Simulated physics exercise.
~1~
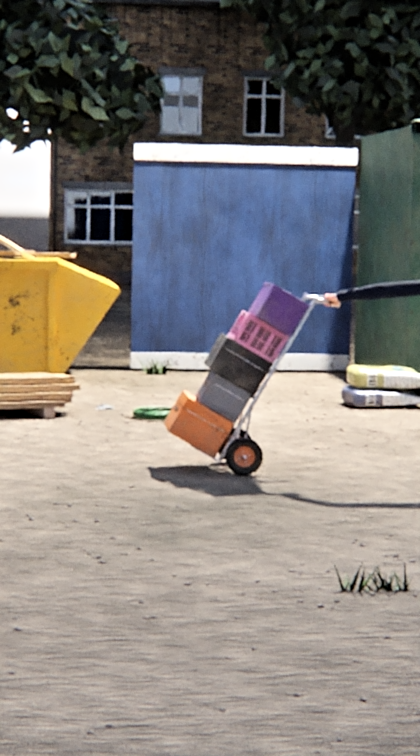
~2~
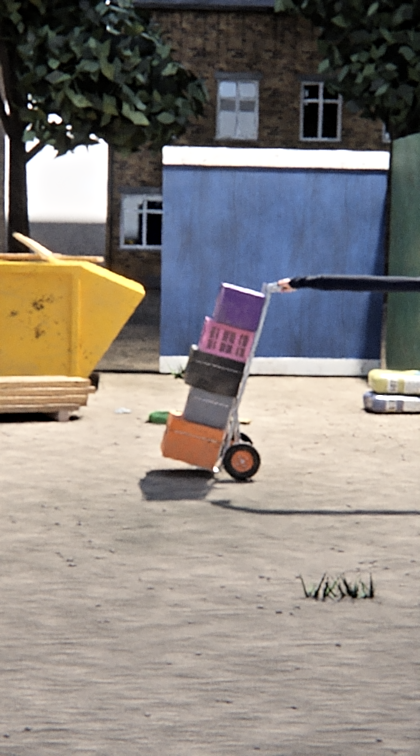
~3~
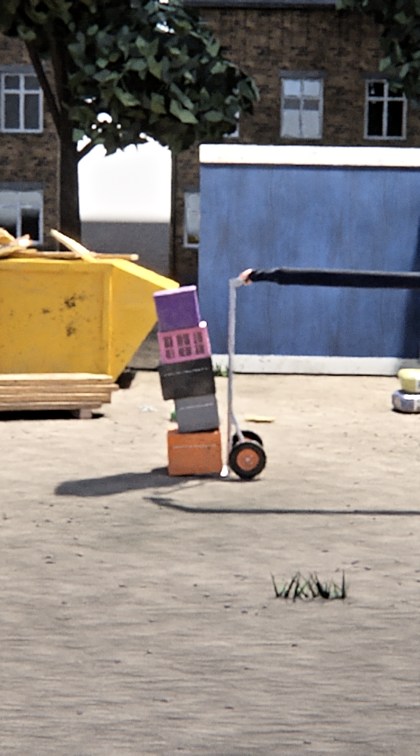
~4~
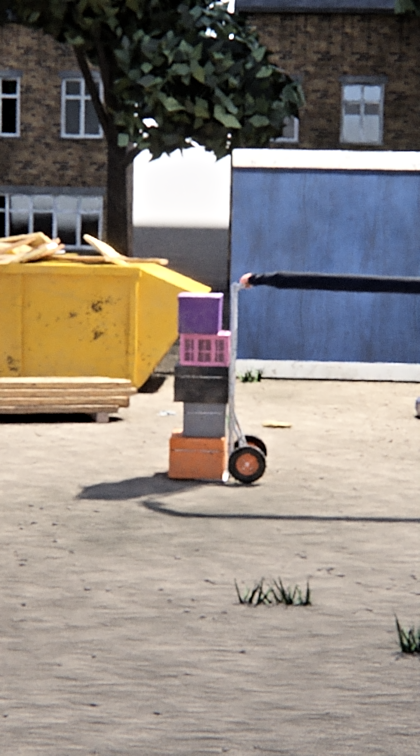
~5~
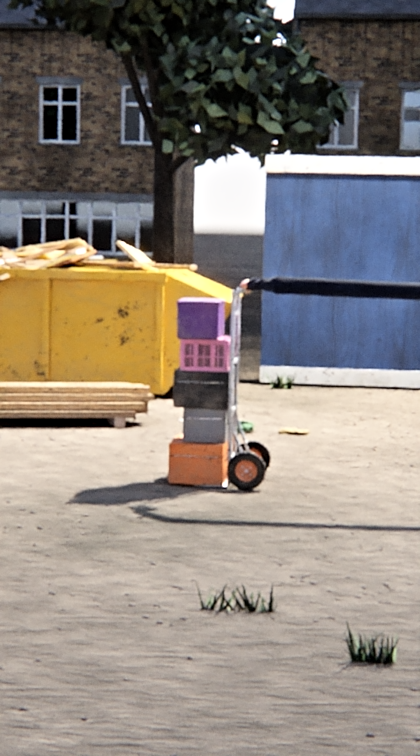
In this clip, a hand swings a tilted hand truck upright with five stacked boxes, orange, grey, black, pink and purple from bottom to top; the stack leans left away from the frame, then settles back, ending upright beside it.
